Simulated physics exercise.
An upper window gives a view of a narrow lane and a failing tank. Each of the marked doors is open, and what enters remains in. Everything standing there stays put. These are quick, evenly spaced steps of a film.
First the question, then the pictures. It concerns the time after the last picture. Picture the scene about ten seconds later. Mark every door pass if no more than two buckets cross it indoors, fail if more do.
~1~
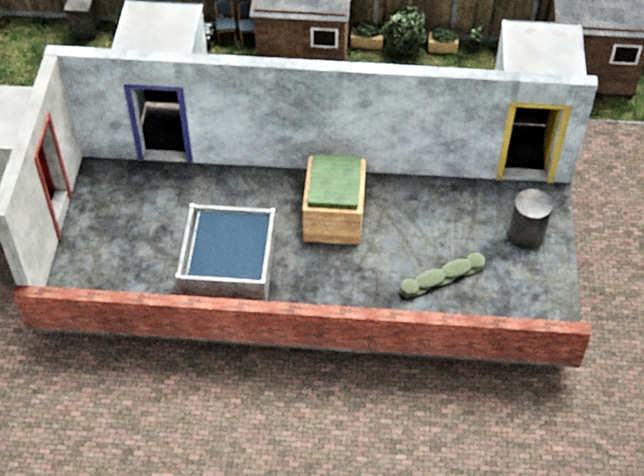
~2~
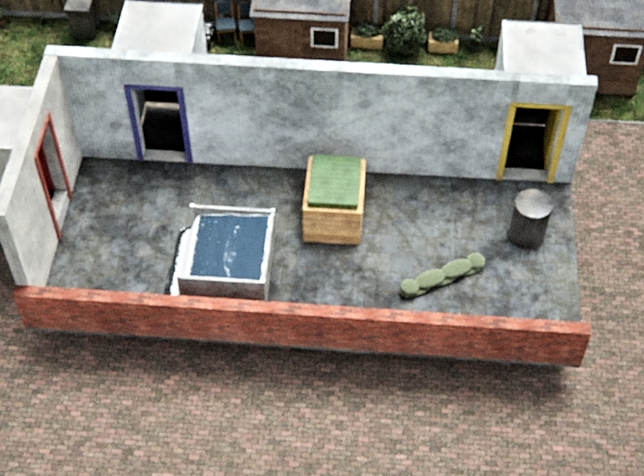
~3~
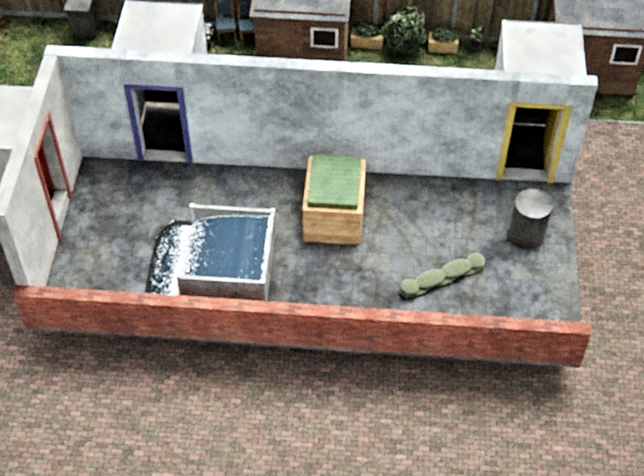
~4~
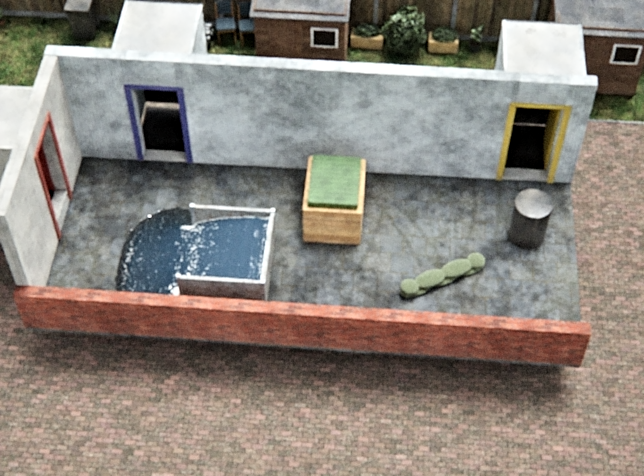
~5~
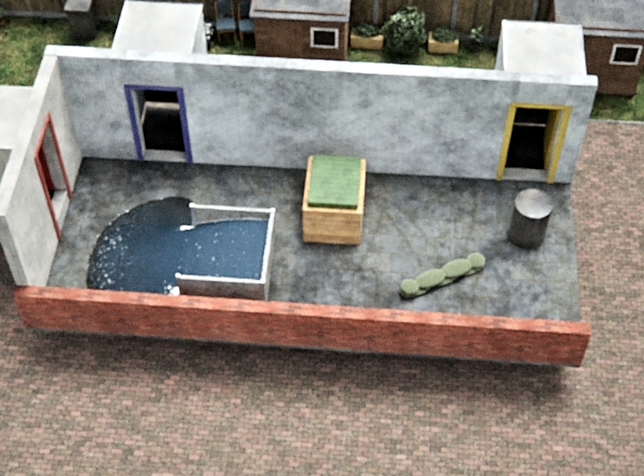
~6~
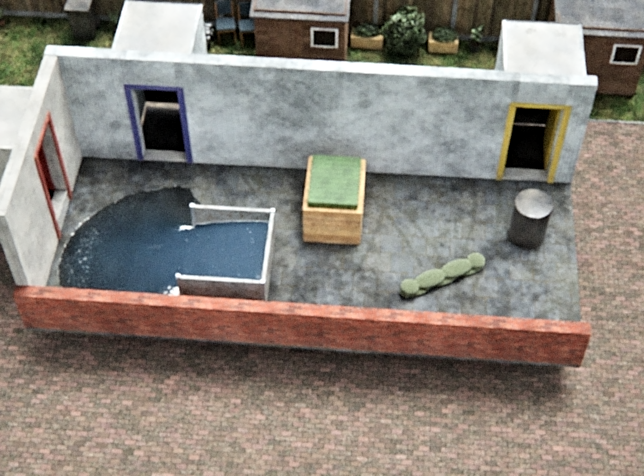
Marks: Yellow door pass, red door pass, blue door fail.
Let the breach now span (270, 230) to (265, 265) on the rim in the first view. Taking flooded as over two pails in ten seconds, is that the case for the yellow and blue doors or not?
As it plays out, the yellow door rises above and the blue door remains below.
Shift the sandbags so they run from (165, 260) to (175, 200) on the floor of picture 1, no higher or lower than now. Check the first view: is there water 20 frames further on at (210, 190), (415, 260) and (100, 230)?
Reading the three places in turn gives drenched, bare, drenched.
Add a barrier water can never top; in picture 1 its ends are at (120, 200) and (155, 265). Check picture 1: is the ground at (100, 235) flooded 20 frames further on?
At that place: Covered.
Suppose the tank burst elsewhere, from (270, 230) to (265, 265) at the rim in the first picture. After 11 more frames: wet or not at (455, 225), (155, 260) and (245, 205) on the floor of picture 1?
Point by point: Soaked; unwetted; unwetted.
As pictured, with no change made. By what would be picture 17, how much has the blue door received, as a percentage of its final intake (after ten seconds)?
Roughly 0 %.
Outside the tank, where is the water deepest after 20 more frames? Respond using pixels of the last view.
Near (82, 159).
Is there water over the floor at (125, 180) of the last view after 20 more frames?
At that place: Flooded.
A moment on, water covers 25 % of the floor; the yellow door not reached, the red door wet at the sill, nothing in, the blue door not reached.
Next, water covers 25 % of the floor; the yellow door not reached, the red door wet at the sill, nothing in, the blue door wet at the sill, nothing in.
Then, water covers 35 % of the floor; the yellow door not reached, the red door wet at the sill, nothing in, the blue door under two buckets in.
Later, water covers 55 % of the floor; the yellow door not reached, the red door wet at the sill, nothing in, the blue door over two buckets in.
In the end, water covers 80 % of the floor; the yellow door wet at the sill, nothing in, the red door wet at the sill, nothing in, the blue door over two buckets in.
